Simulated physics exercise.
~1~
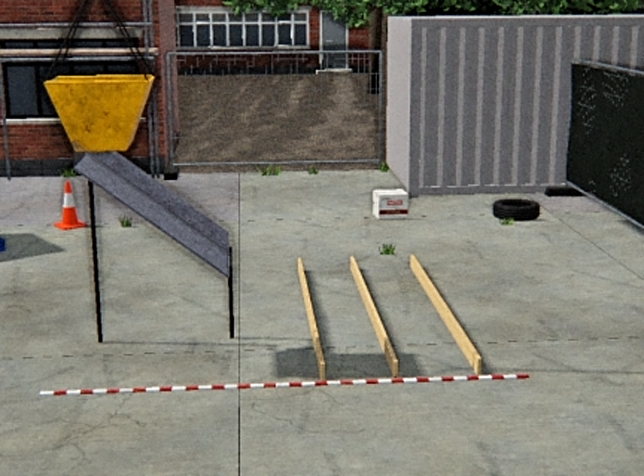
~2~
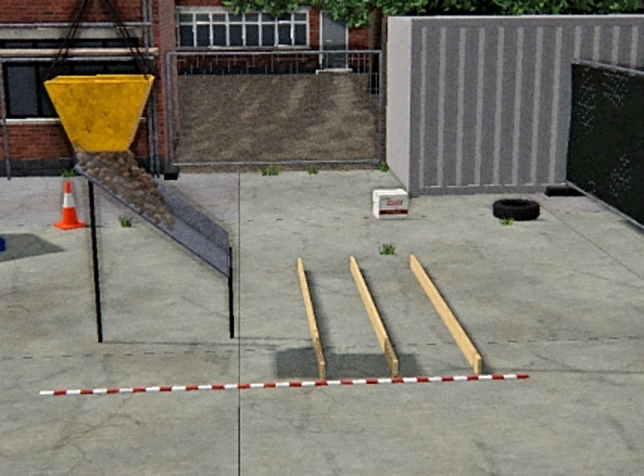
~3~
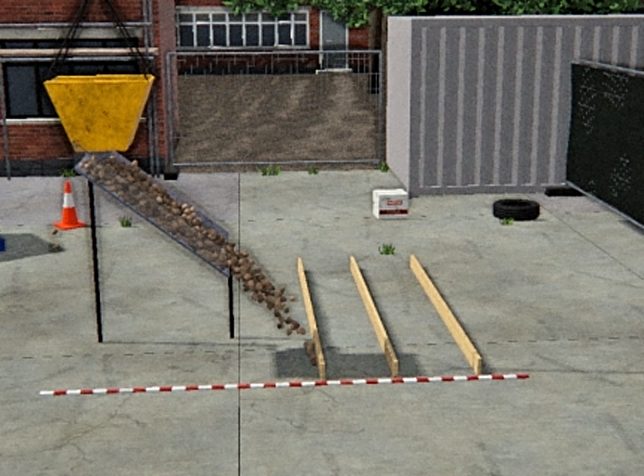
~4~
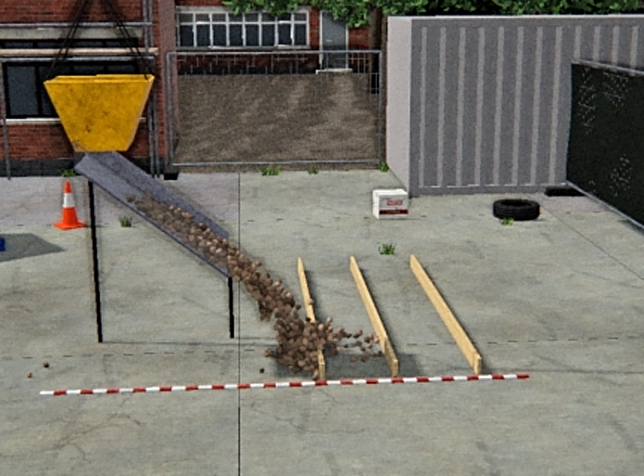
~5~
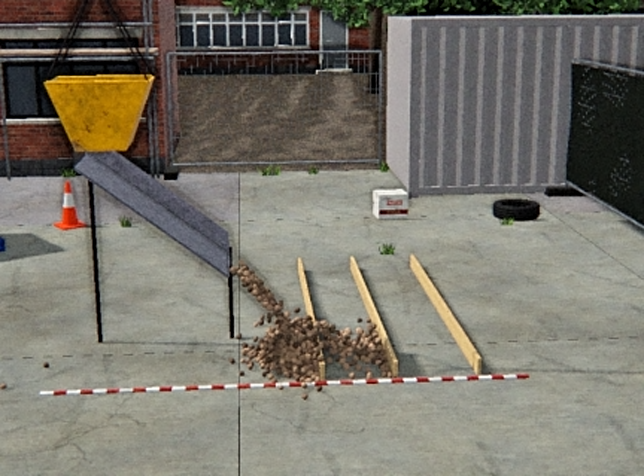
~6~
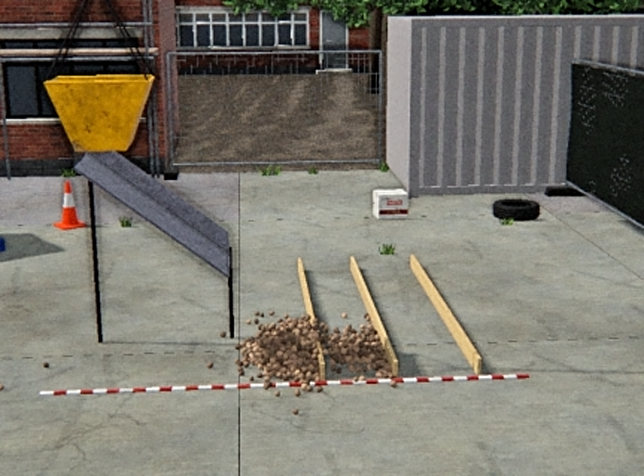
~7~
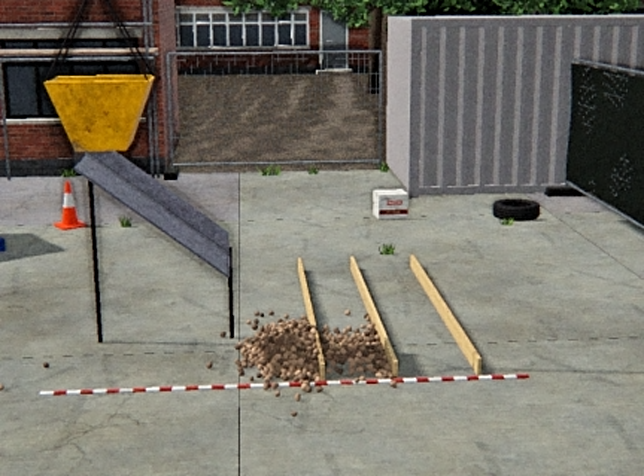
In a concrete yard, brown stones poured from a hanging yellow skip, slid down a steel chute to the right and tumbled onto the ground, settling in a heap around the first wooden plank, mostly left of it, while the right bay stayed empty.
